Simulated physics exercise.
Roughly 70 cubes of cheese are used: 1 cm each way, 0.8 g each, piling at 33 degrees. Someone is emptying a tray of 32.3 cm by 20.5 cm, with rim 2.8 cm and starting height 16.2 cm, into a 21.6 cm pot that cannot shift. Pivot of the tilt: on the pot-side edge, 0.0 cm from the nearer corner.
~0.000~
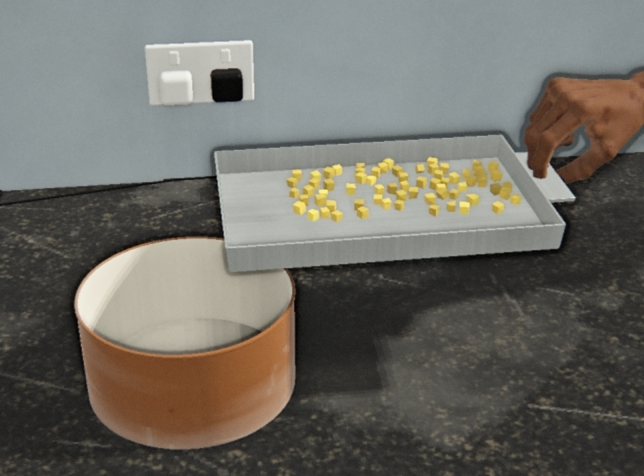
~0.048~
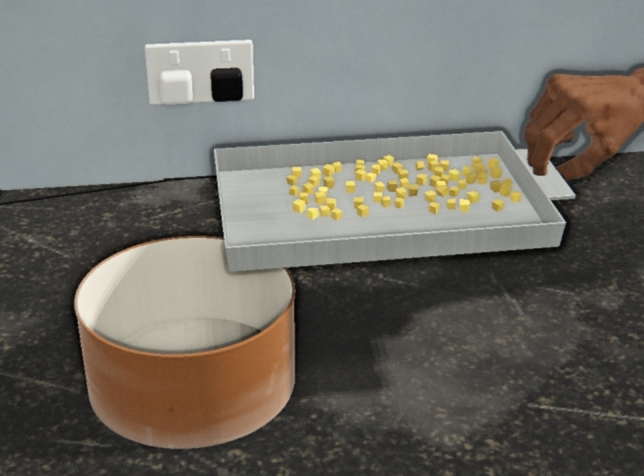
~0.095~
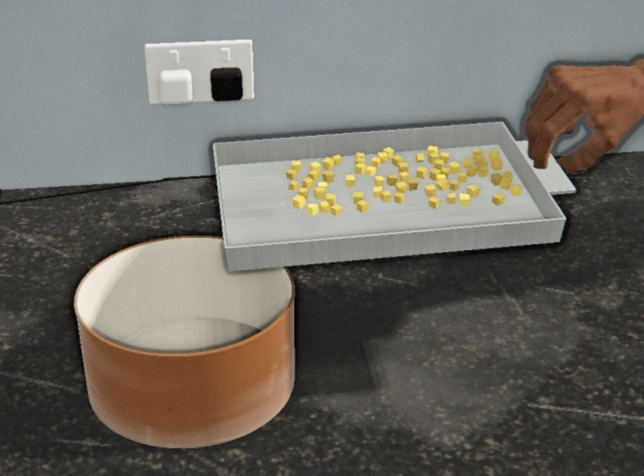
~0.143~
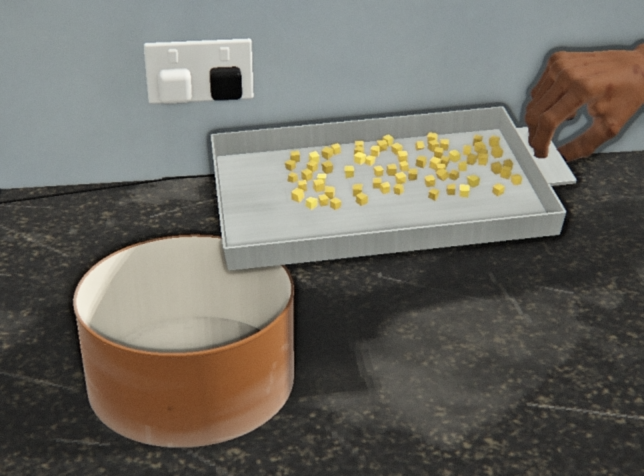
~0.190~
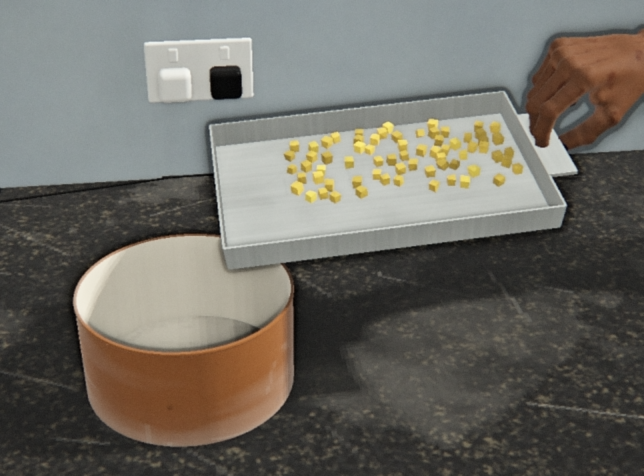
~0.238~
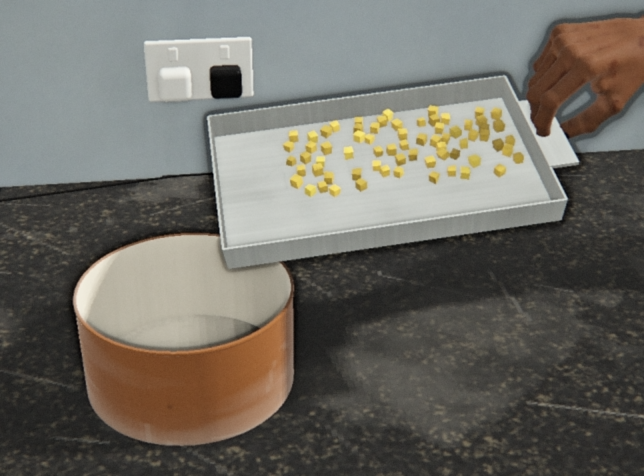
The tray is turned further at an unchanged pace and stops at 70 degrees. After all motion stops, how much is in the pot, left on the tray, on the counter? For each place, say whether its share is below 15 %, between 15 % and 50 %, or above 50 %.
Pot: Below 15 %; tray: Above 50 %; counter: Between 15 % and 50 %.
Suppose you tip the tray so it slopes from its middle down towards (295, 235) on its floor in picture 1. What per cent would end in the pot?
Around 45 percent of them.
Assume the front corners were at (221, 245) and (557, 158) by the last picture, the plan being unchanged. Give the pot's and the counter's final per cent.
Split: Pot = 50, counter = 0.
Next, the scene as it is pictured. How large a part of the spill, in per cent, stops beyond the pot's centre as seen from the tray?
About 80 per cent.
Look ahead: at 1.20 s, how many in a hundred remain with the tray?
About 75% of the load.
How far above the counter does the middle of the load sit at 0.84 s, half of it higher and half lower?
Height: Around 22 cm.
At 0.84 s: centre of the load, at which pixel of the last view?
Look near (342, 218) in the last picture.
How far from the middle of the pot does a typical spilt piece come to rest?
Distance: Some 26 cm.
Then, at 0.60 s, tilt 41 degrees; the tray holds 100 %, the pot 0 %.
After 0.84 s, tilt 59 degrees; the tray holds 100 %, the pot 0 %.
After 1.20 s, tilt 70 degrees; the tray holds 75 %, the pot 5 %.
At rest (2.6 s), pot 5 %, tray 70 %, counter 20 %.
